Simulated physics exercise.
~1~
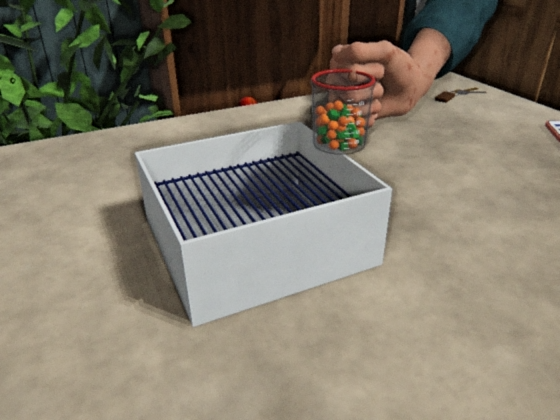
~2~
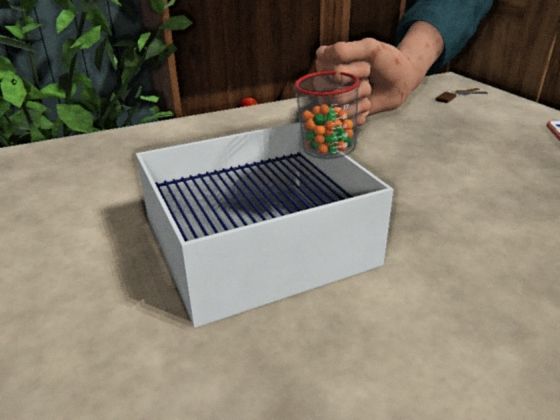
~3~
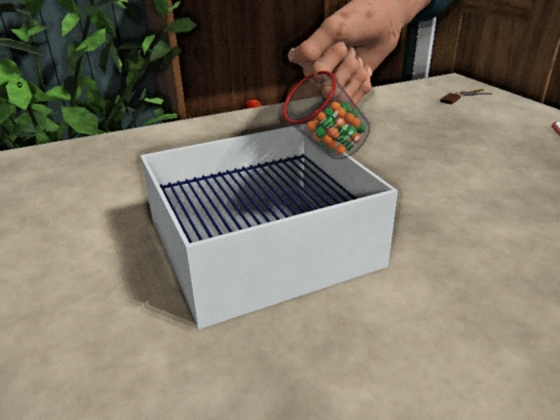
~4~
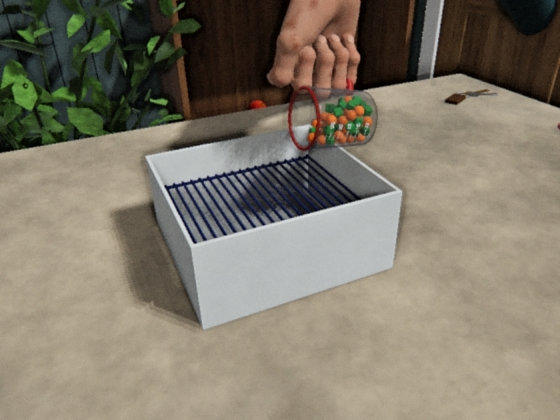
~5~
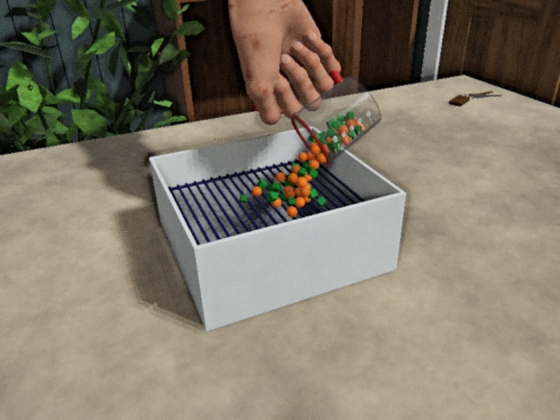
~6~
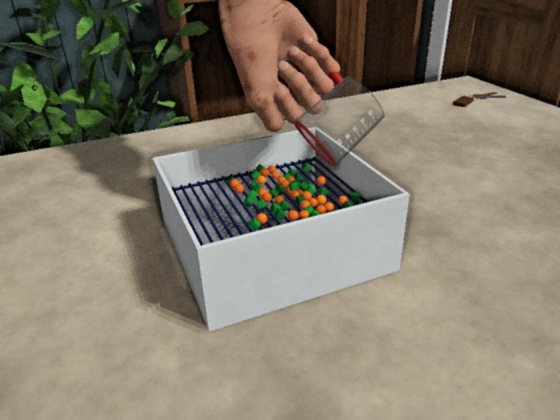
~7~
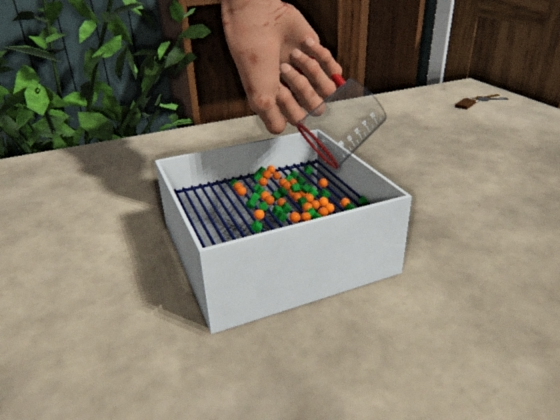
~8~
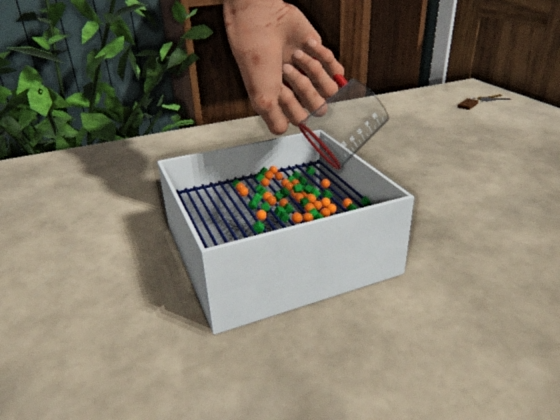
A hand tips a cup of orange and green pieces onto a rack, where they stay.
